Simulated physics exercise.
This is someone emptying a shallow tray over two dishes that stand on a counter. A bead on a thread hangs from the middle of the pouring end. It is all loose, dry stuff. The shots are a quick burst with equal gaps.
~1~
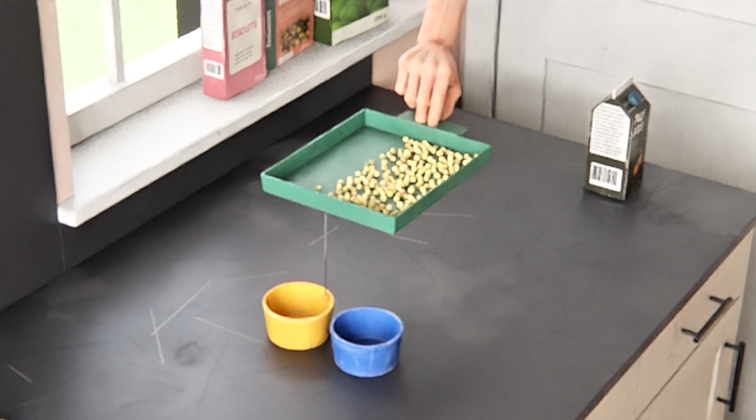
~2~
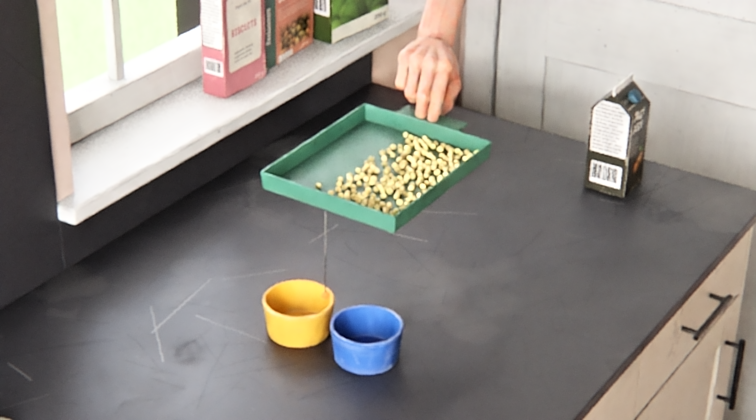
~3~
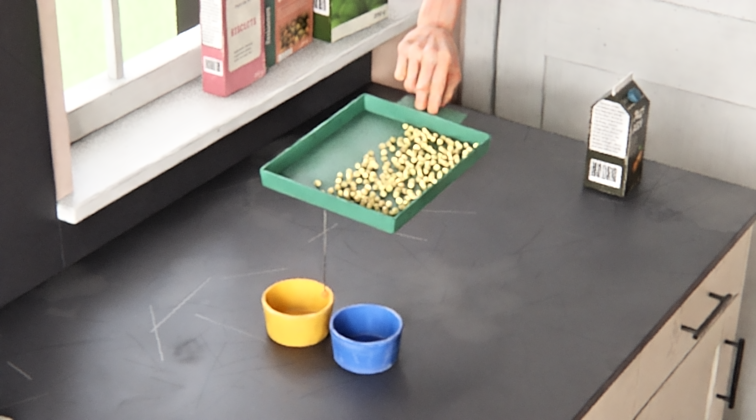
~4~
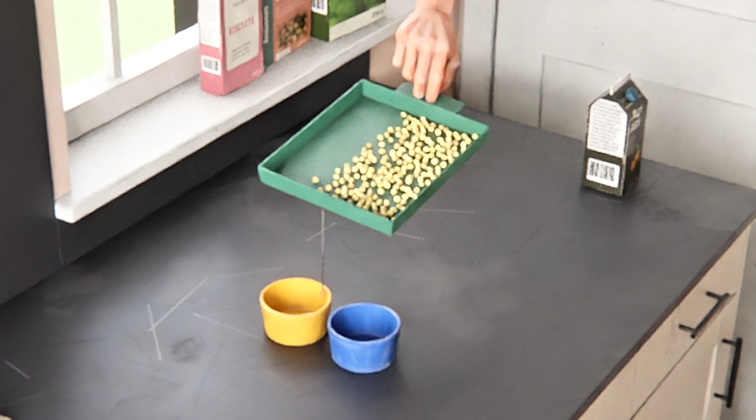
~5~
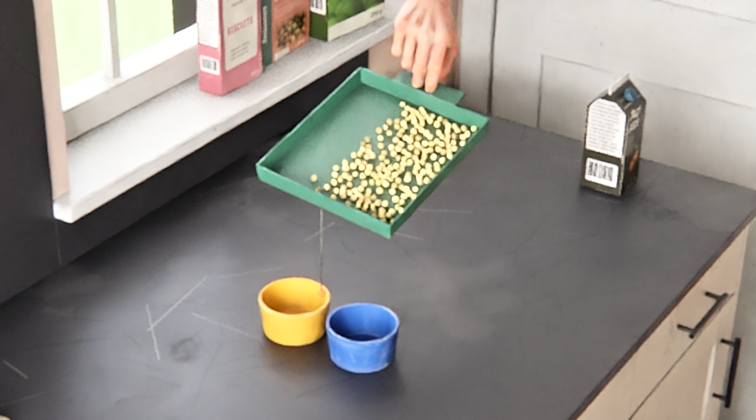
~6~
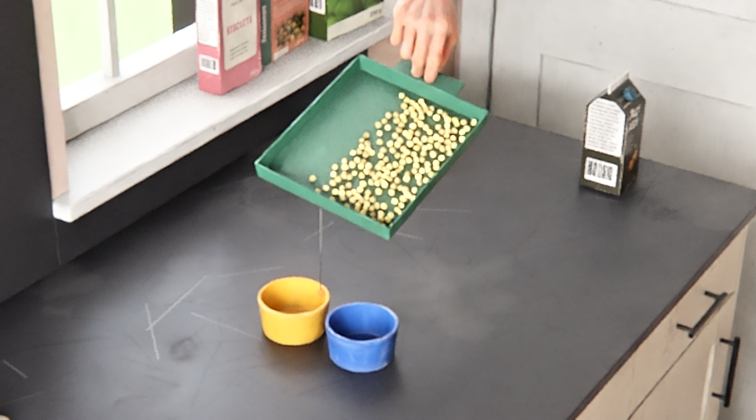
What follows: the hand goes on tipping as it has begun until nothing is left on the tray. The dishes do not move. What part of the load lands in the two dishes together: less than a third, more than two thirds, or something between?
In the dishes lies more than two thirds of it.
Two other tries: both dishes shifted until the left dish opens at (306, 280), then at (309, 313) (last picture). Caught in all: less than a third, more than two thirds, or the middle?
One: Less than a third. Two: Beyond two thirds.
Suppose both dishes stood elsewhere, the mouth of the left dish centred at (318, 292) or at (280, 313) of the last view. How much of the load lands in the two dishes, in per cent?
About 70 and 50 per cent.
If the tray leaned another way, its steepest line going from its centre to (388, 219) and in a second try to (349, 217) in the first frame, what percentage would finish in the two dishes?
The first gives 90 %, the second 40 %.
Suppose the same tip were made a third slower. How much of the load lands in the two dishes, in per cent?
It comes to 70 per cent or so.
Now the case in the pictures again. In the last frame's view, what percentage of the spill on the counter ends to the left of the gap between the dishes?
It comes to 20 per cent or so.
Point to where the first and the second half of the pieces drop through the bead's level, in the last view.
First near (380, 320), later near (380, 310).
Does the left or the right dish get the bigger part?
That is right.
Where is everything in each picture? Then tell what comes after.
Corners of the pouring end near (264, 174) and (394, 217), level; middle of the load near (400, 182), soya beans; left dish near (279, 329); right dish near (348, 356); bead on its thread near (325, 298), in the first frame.
Corners of the pouring end near (263, 171) and (394, 216), level; middle of the load near (400, 179), in the second frame.
Corners of the pouring end near (263, 169) and (393, 217), tipped barely, lowest at the right corner; middle of the load near (399, 175), in the third frame.
Corners of the pouring end near (260, 166) and (391, 220), tipped a little, lowest at the right corner; middle of the load near (397, 170), in the fourth frame.
Corners of the pouring end near (259, 165) and (390, 224), tipped a little, lowest at the right corner; middle of the load near (396, 166), in the fifth frame.
Corners of the pouring end near (258, 163) and (389, 227), tipped clearly, lowest at the right corner; middle of the load near (395, 165), near half on the move; left dish near (274, 324); right dish near (343, 351), in the sixth frame.
Shortly afterwards, tray tipped steeply; all but a few on the tray; only a few in the air.
Next, tray tipped past a quarter turn; near a third on the tray; near a quarter in the right dish; a little outside both; near a quarter in the air.
Some moments later, tray tipped past a quarter turn; the bulk in the right dish; near a quarter outside both.
In the end, tray tipped past a quarter turn; the bulk in the right dish; none at all in the left dish; near a quarter outside both.
